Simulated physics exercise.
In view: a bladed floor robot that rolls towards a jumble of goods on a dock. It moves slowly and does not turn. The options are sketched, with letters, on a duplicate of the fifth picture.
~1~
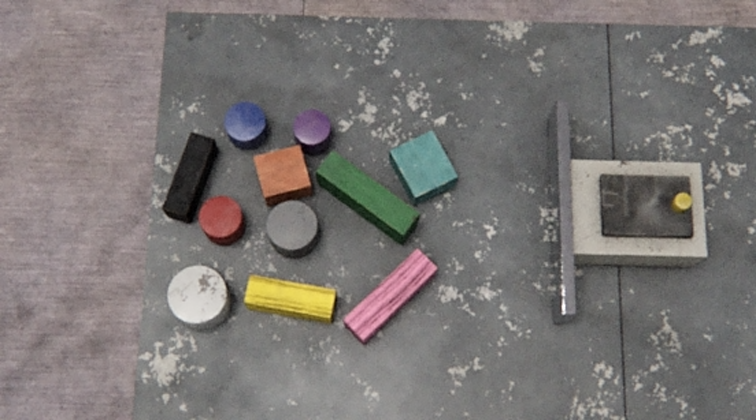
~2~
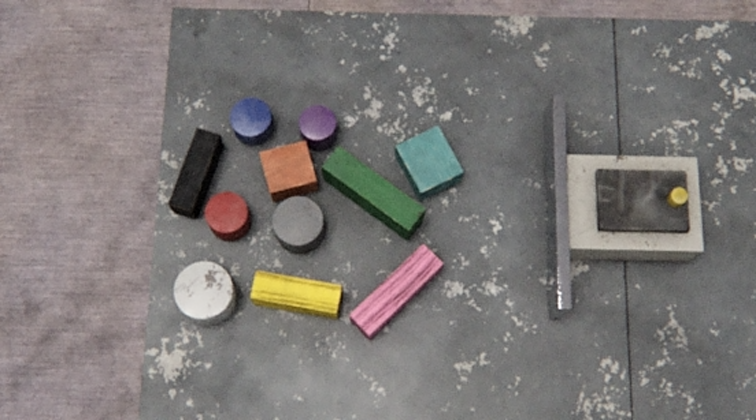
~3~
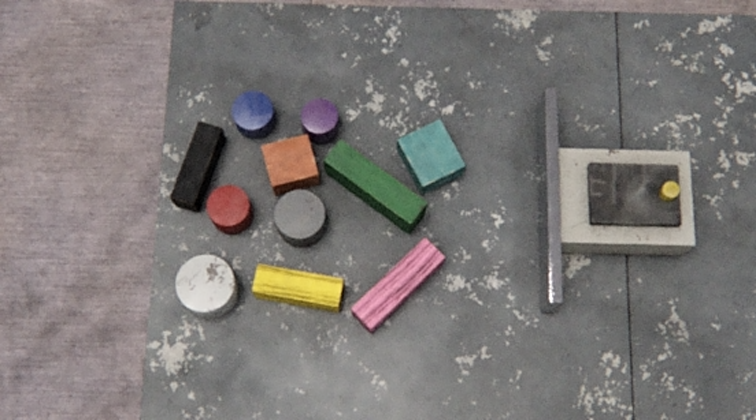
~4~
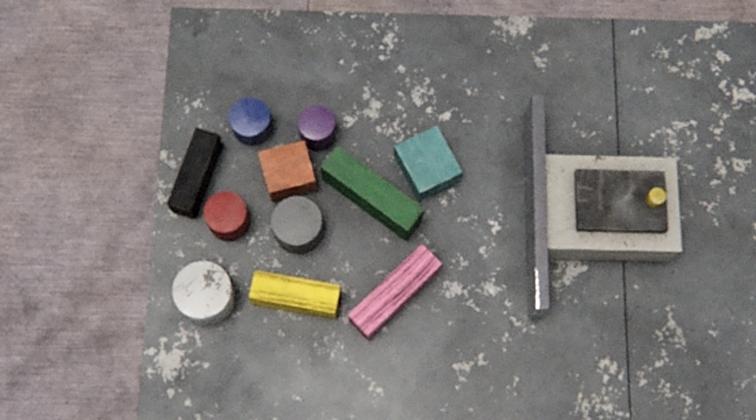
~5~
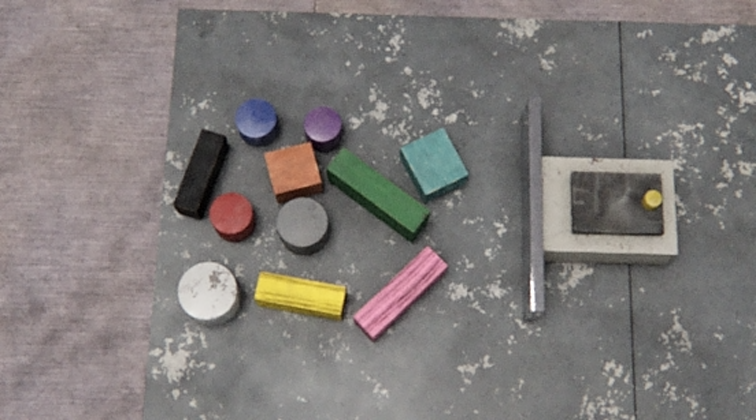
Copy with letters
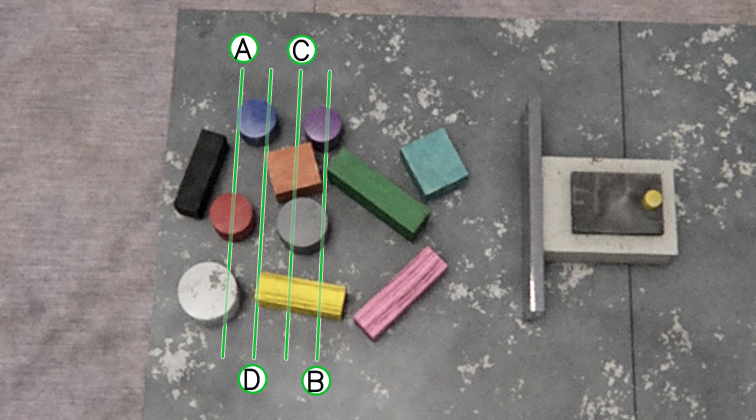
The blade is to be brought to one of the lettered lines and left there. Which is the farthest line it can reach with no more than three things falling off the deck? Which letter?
The farthest such stop is D.
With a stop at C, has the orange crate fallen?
By then, no.
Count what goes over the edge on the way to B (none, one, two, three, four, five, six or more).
The count is none.
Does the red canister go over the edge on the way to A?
Yes.
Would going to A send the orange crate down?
Yes.
On the copy, A at (233, 207); B at (324, 210); C at (294, 209); D at (263, 208).
On D. First, robot (512, 200); pink stick (386, 299); turquoise crate (405, 155).
Then, robot (412, 197); white canister (186, 296); red canister (209, 235).
Finally, robot (338, 195); white canister over the edge; black stick over the edge; two fallen.
By contrast, A drops five; B is within the limit but short; C is within the limit but short.
